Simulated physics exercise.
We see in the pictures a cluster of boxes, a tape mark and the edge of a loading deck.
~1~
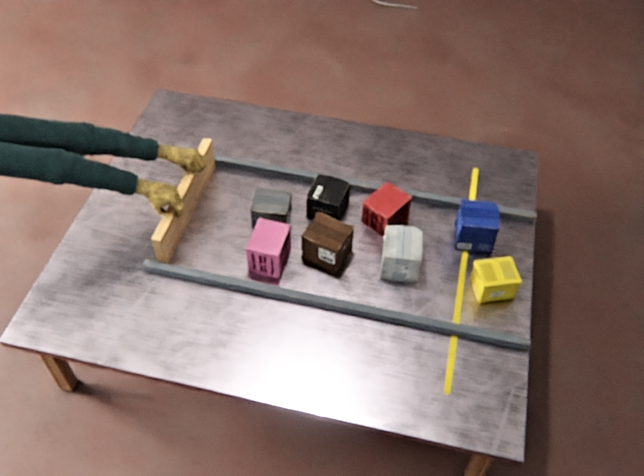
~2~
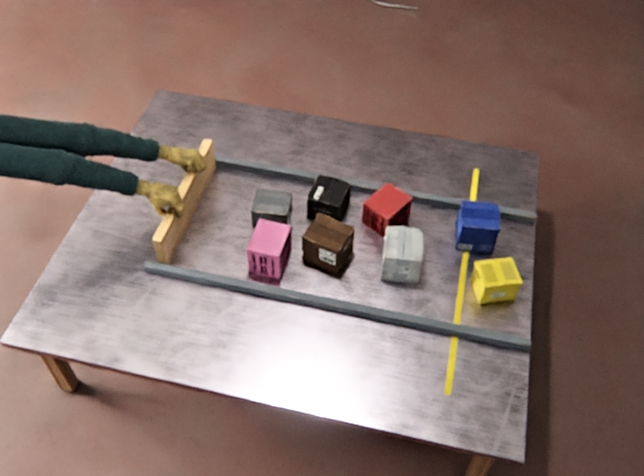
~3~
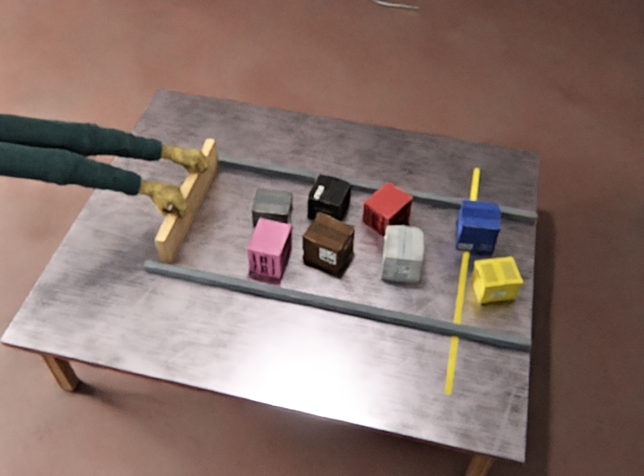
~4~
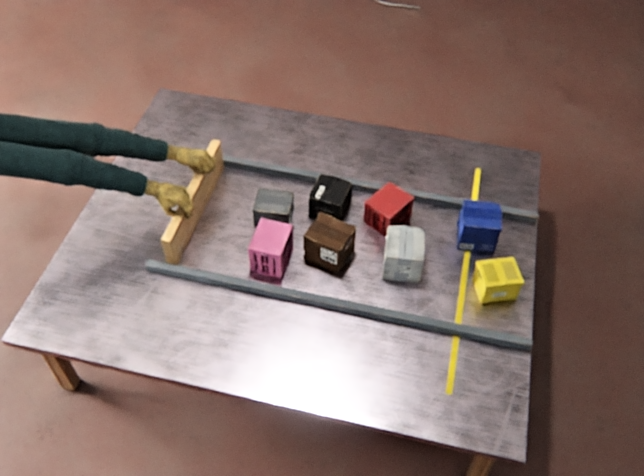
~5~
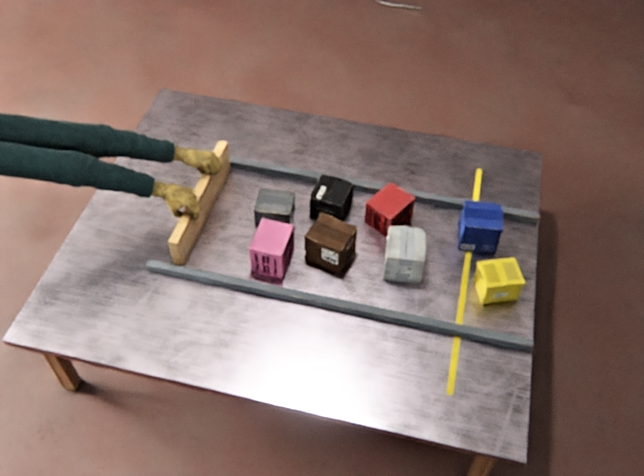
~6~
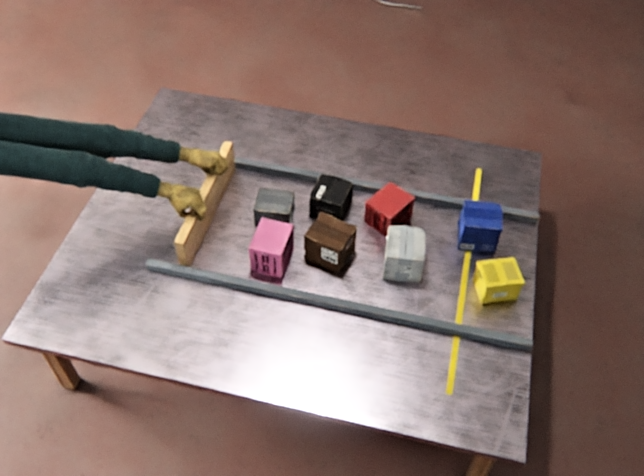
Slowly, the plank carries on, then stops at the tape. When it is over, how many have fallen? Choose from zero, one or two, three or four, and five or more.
When it is over, three or four have fallen.
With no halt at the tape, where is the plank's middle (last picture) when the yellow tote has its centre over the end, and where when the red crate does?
The yellow tote gives roughly (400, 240), the red crate roughly (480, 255).
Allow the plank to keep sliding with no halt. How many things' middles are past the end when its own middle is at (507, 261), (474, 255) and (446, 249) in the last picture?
First 5, next 3, last 3.
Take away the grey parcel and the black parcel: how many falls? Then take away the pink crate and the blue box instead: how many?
I'd say 1 the first time and 1 the second time.
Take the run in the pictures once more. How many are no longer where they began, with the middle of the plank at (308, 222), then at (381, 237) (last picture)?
5 at one spot and 7 at the other.
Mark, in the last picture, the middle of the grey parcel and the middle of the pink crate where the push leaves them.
You'll see the grey parcel at (488, 253), with the pink crate at (482, 290).
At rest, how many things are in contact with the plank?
3.
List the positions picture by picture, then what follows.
In the first picture, yellow tote (495, 281); blue box (477, 226); white parcel (401, 254); plank (186, 200); tape (463, 266).
In the second picture, blue box (477, 227); grey parcel (272, 210).
In the third picture, white parcel (402, 254); pink crate (270, 249).
In the fourth picture, yellow tote (497, 281); brown parcel (329, 243).
In the fifth picture, blue box (480, 227); red crate (390, 210).
In the sixth picture, yellow tote (497, 281); blue box (480, 226); white parcel (404, 254); plank (208, 202); tape (466, 267).
Soon after, none off yet; yellow tote at rest near (497, 281); blue box at rest near (480, 226); white parcel at rest near (404, 254).
Then, none off yet; yellow tote moved a little near (512, 286); blue box at rest near (480, 226); white parcel moved about its own width near (470, 271).
By the end, the number that fall off is three or four; fallen, white parcel, blue box and yellow tote.
